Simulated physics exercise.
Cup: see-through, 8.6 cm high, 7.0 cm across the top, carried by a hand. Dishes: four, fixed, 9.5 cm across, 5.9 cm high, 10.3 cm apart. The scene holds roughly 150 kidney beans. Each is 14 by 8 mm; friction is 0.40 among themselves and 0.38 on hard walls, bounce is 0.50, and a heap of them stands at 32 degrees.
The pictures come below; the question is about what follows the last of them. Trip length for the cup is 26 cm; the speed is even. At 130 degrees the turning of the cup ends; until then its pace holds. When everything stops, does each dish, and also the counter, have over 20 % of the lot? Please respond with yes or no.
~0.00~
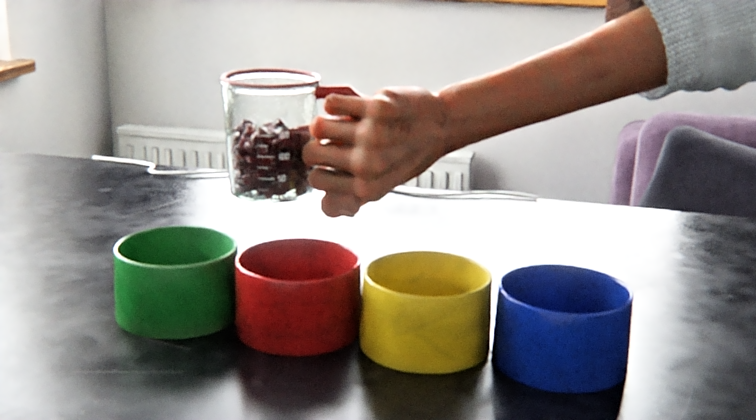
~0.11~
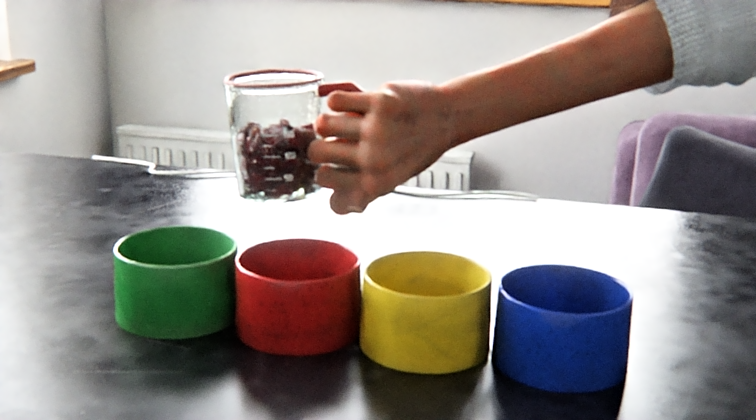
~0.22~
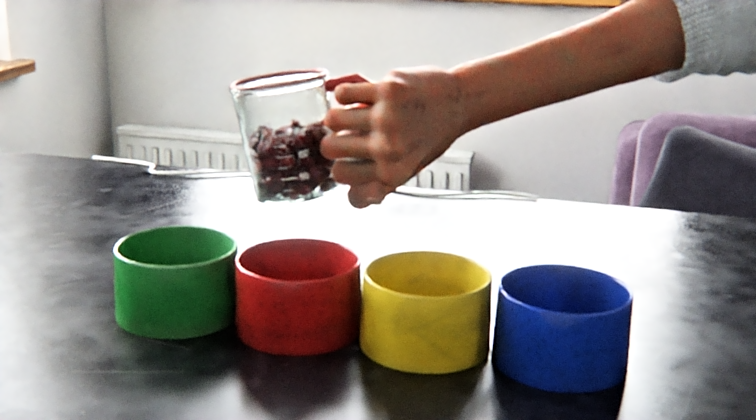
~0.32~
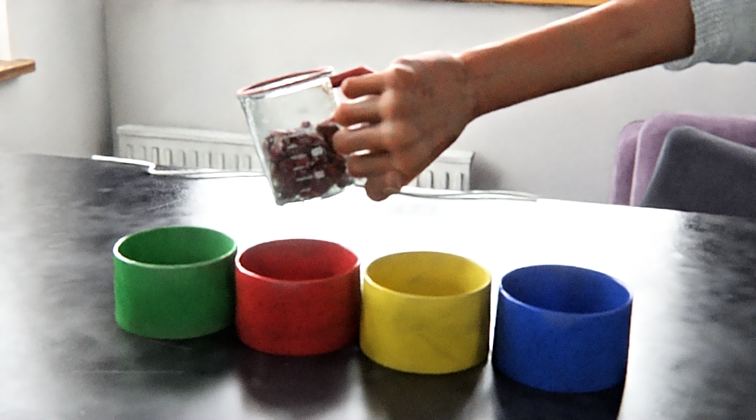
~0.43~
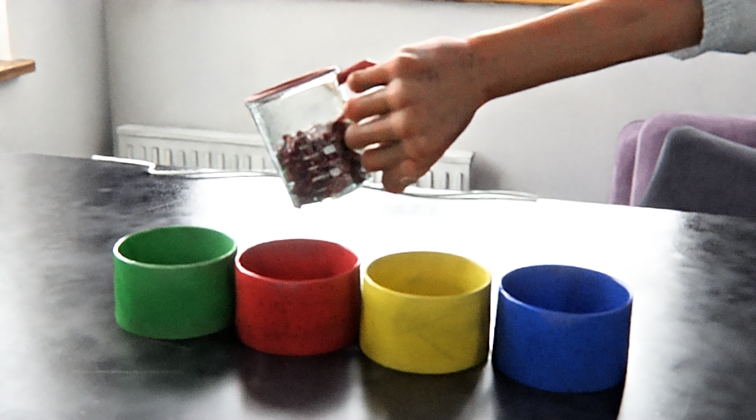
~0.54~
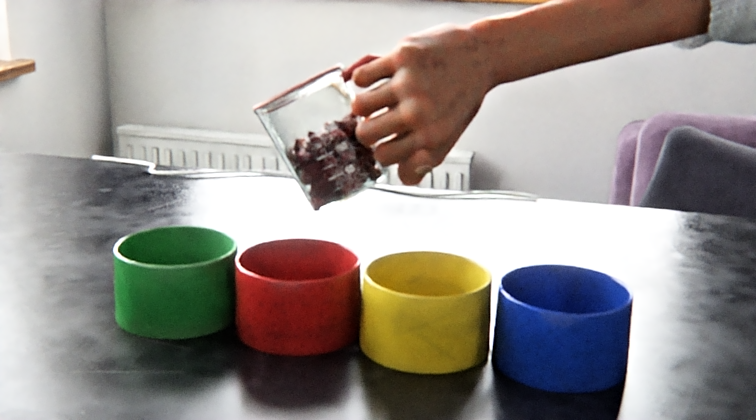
Red dish no, blue dish no, green dish no, yellow dish yes, counter no.
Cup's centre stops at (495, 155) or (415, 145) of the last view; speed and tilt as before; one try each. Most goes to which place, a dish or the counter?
Try 1 - yellow; try 2 - red.
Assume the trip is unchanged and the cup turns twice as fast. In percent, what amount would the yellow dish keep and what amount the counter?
In that case I'd put yellow at 0 and the counter at 0.
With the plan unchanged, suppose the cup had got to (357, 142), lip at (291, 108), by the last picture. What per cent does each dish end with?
The red dish keeps 0, the blue dish 100, the green dish 0 and the yellow dish 0.
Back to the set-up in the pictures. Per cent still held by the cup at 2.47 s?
Roughly 0 per cent.
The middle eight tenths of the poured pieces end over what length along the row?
5 cm.
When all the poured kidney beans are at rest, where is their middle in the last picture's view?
(425, 323) or so.
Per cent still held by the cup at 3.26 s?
About 0 percent.
After 1.70 s, tilt 98 degrees; cup holds 100 %.
After 2.47 s, tilt 130 degrees; cup holds 0 %, yellow 100 %.
After 3.26 s, tilt 130 degrees; cup holds 0 %, yellow 100 %.
By 3.6 s all is still; red 0 %, blue 0 %, green 0 %, yellow 100 %, counter 0 %.
